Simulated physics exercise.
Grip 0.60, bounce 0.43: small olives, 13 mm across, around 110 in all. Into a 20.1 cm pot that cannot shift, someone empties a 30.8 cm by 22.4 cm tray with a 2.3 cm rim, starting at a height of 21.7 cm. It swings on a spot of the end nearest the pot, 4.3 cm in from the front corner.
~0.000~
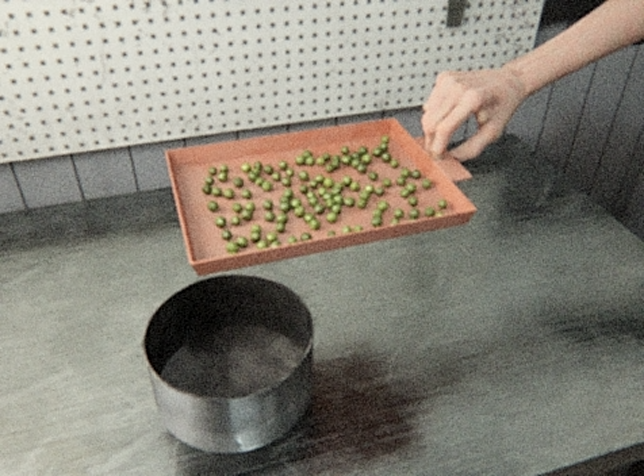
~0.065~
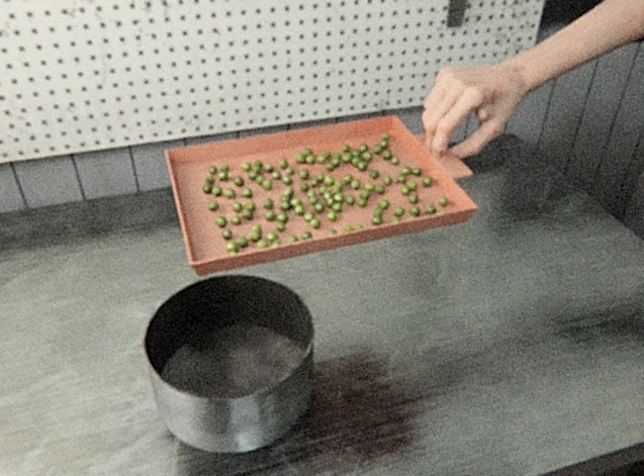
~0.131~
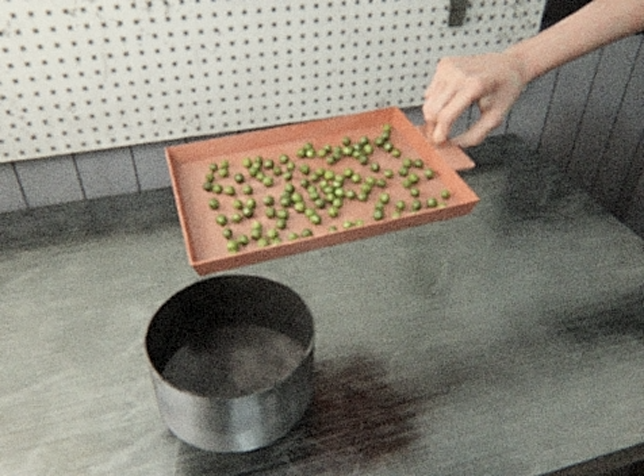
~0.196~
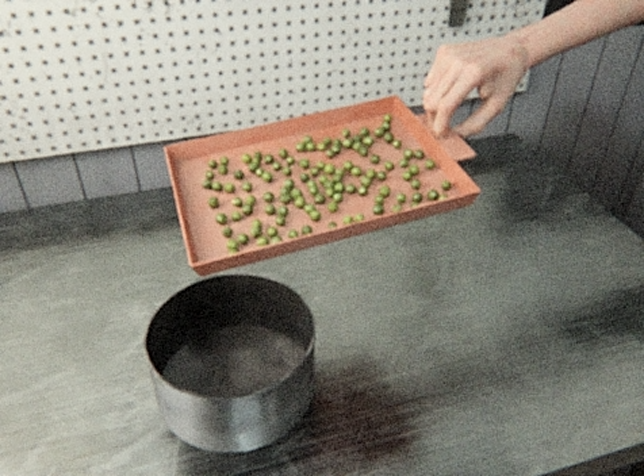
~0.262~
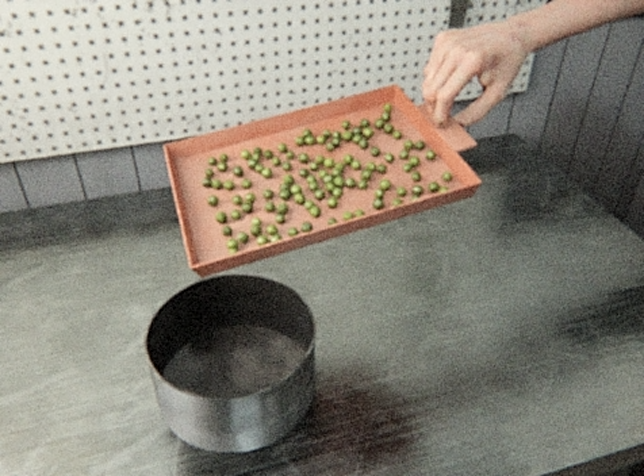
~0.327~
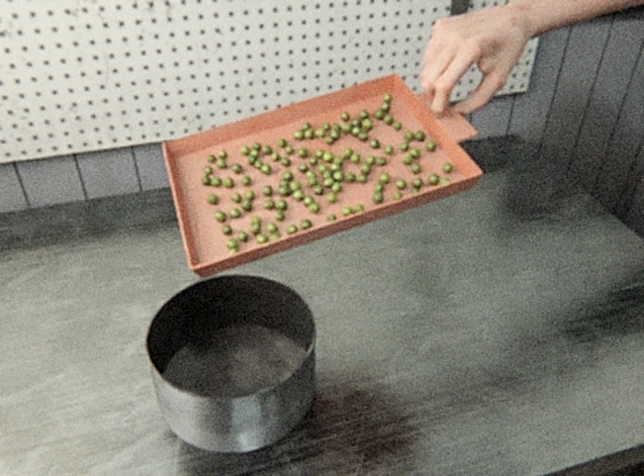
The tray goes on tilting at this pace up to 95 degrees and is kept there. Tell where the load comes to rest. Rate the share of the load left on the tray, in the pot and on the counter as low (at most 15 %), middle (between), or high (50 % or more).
Left on the tray - low, pot - high, counter - middle.
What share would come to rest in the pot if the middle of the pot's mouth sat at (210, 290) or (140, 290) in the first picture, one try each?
Near 5 and 30 percent, one try each.
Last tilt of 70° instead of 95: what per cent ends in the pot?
0 %.
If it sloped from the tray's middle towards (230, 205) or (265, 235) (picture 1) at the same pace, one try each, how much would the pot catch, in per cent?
I'd put it at roughly 25 per cent for the first tilt and roughly 75 per cent for the second.
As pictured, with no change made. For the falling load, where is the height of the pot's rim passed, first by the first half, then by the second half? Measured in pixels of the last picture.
Around (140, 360), then (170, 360).
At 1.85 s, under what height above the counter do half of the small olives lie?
Roughly 28 cm.
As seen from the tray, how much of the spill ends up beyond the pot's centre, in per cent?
About 100 percent of the spill.
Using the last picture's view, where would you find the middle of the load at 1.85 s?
Look about (196, 200) in the last view.
After 1.24 s, tilt 50 degrees; the tray holds 100 %, the pot 0 %.
After 1.85 s, tilt 76 degrees; the tray holds 100 %, the pot 0 %.
After 2.51 s, tilt 95 degrees; the tray holds 5 %, the pot 40 %.
At rest (3.6 s), tray 0 %, pot 60 %, counter 40 %.
